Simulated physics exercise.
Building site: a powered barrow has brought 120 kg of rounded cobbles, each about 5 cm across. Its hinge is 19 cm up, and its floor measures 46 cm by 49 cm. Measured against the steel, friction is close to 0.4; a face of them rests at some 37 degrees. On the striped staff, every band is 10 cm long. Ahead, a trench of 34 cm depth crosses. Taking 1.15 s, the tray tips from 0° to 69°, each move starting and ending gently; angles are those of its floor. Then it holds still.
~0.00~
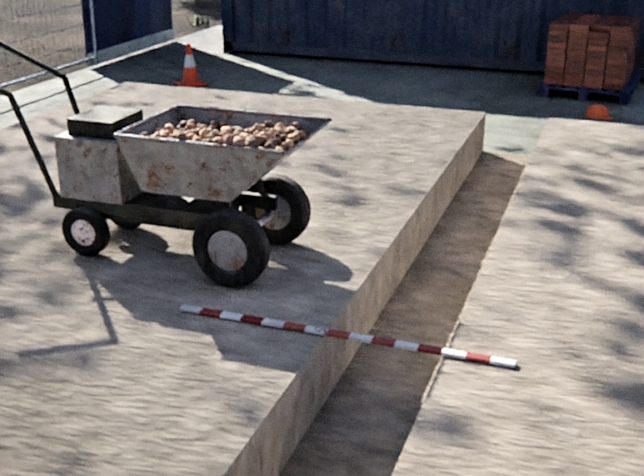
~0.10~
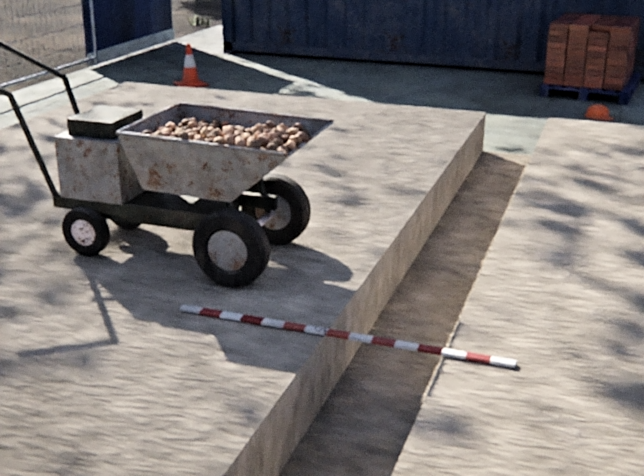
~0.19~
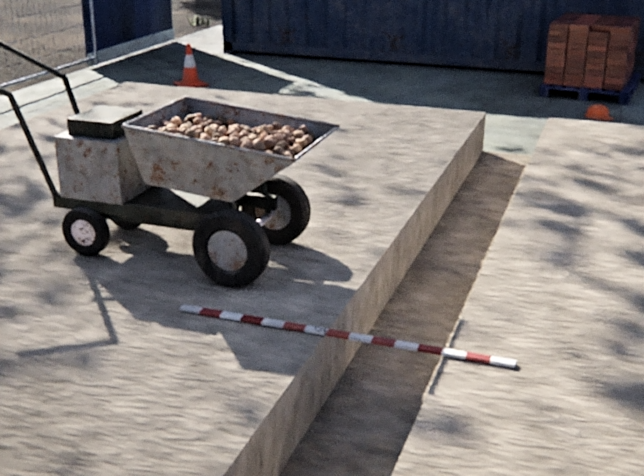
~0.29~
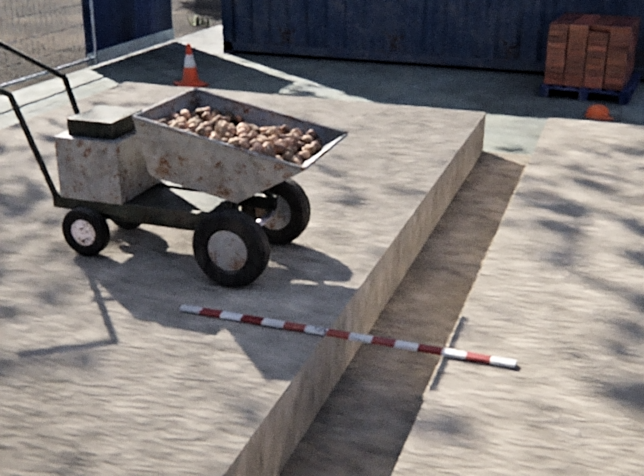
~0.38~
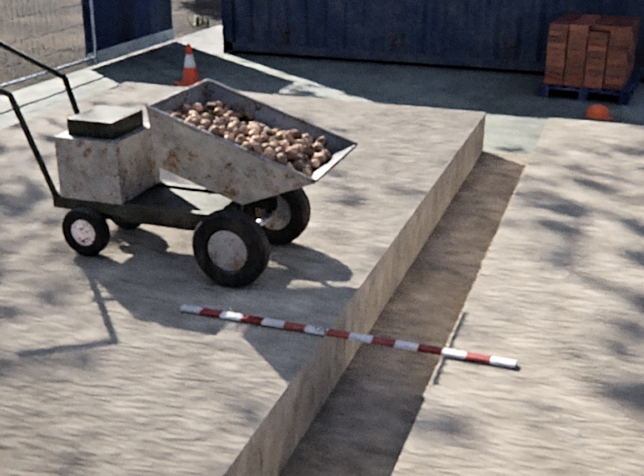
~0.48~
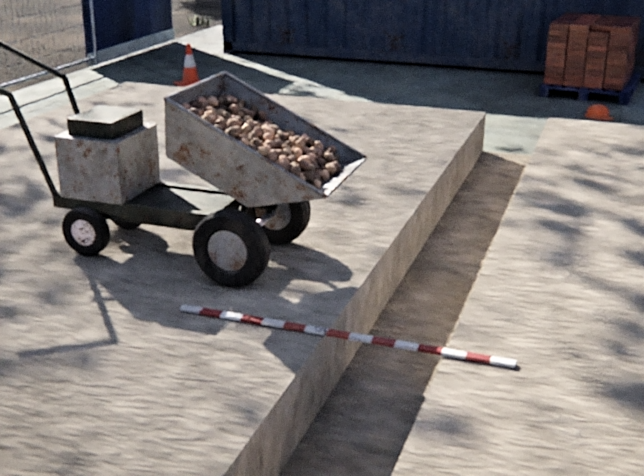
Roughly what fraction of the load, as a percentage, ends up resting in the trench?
Roughly 100 per cent of the load.
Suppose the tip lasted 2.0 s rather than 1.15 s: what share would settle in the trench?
It would be near 100 percent.
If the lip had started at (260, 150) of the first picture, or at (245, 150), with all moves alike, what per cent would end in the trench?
First place: Near 80%; second place: Near 60%.
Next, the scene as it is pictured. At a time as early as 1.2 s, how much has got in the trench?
50 per cent, give or take.
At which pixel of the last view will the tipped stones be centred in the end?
Somewhere near pixel (423, 338).
After 0.9 s the floor is at 58°; 100 % in the tray; the foremost stones are at (365, 234).
After 1.2 s the floor is at 69°; 51 % in the tray, 48 % in the trench; the foremost stones are at (448, 365).
After 1.6 s the floor is at 69°; 12 % in the tray, 88 % in the trench; the foremost stones are at (463, 338).
After 3.5 s the floor is at 69°; 0 % in the tray, 100 % in the trench; the foremost stones are at (466, 334).
